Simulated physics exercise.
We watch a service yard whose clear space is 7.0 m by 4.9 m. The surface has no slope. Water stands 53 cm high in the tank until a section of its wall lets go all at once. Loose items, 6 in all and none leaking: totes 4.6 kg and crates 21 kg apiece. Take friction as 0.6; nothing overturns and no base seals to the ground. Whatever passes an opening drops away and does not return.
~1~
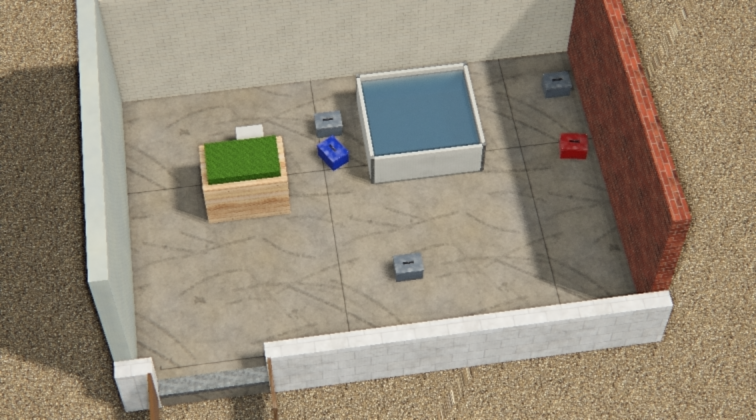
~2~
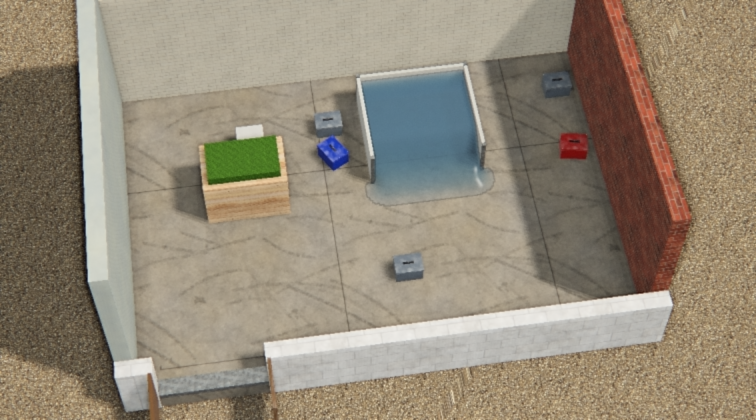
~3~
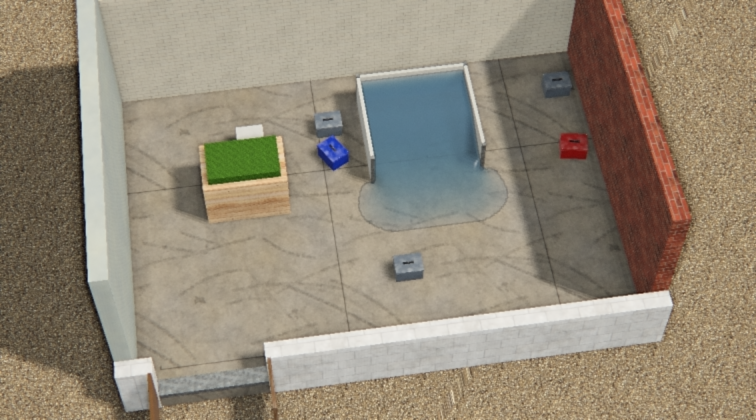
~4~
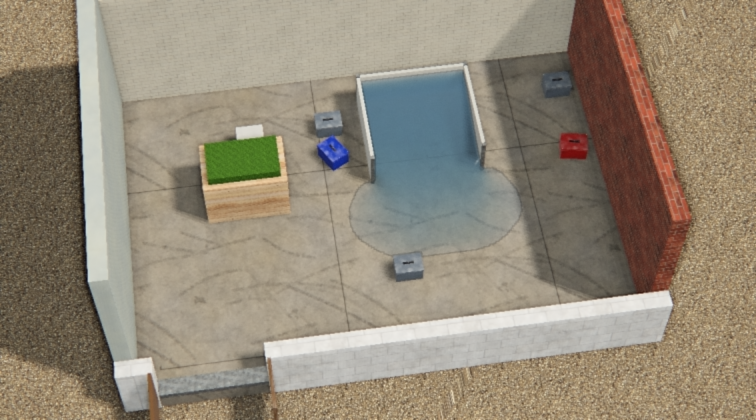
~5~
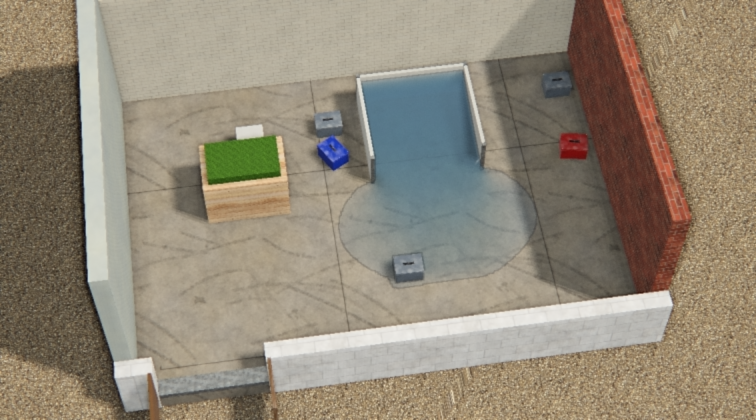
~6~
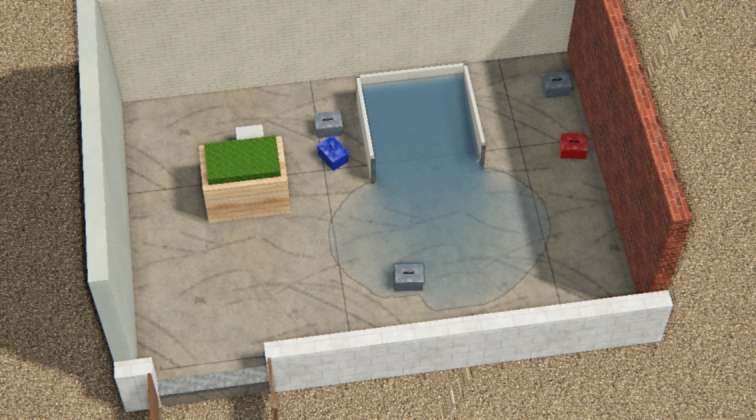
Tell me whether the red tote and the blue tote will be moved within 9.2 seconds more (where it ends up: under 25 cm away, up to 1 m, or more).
Red tote gets carried off; blue tote barely shifts.
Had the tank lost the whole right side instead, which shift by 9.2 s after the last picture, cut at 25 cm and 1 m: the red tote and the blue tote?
In that case the red tote gets carried off, the blue tote barely shifts.
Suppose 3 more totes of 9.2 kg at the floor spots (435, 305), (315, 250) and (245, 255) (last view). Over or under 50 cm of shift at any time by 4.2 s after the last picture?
In turn: Over, short of it, under.
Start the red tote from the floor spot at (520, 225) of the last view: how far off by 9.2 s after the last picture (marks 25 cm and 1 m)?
It travels far.
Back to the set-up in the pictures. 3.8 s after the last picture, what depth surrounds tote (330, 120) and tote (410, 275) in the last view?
About 0 and 8 cm.
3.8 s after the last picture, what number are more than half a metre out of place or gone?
2 of them.
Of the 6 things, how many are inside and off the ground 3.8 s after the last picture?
I count 1.
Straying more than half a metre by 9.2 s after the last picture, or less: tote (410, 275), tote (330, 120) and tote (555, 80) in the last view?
In turn: More, under, over.
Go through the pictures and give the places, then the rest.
The first frame shows the red tote at (574, 142), on the bottom; the blue tote at (333, 149) rests on the ground; 2.4 m2 under water; 0 of 6 have shifted.
The second frame shows the red tote at (574, 142), on the bottom; the blue tote at (333, 149), on the bottom; 3.2 m2 under water; 0 of 6 have shifted.
The third frame shows the red tote at (574, 142), on the bottom; the blue tote at (333, 149) rests on the ground; 4.2 m2 under water; 0 of 6 have shifted.
The fourth frame shows the red tote at (574, 142), on the bottom; the blue tote at (333, 149), on the bottom; 5.5 m2 under water; 0 of 6 have shifted.
The fifth frame shows the red tote at (574, 142) rests on the ground; the blue tote at (333, 149), on the bottom; water covers 6.8 m2; 0 of 6 have shifted.
The sixth frame shows the red tote at (574, 142), on the bottom; the blue tote at (333, 149), on the bottom; 8.2 m2 under water; 1 of 6 have shifted.
Then, 1.2 s after the last picture the red tote is near (574, 142), 0.0 m from its start, aground; the blue tote is near (333, 149), 0.0 m from its start, aground; 0 of 6 are out; 1 afloat.
Then, 3.8 s after the last picture the red tote is near (548, 90), 1.0 m from its start, aground; the blue tote is near (333, 149), 0.0 m from its start, aground; 0 of 6 are out; 1 afloat.
Then, 6.2 s after the last picture the red tote is near (491, 79), 1.7 m from its start, afloat; the blue tote is near (333, 149), 0.0 m from its start, aground; 1 of 6 are out; 2 afloat.
Then, 9.2 s after the last picture the red tote is near (480, 94), 1.7 m from its start, afloat; the blue tote is near (333, 148), 0.0 m from its start, aground; 1 of 6 are out; 2 afloat.
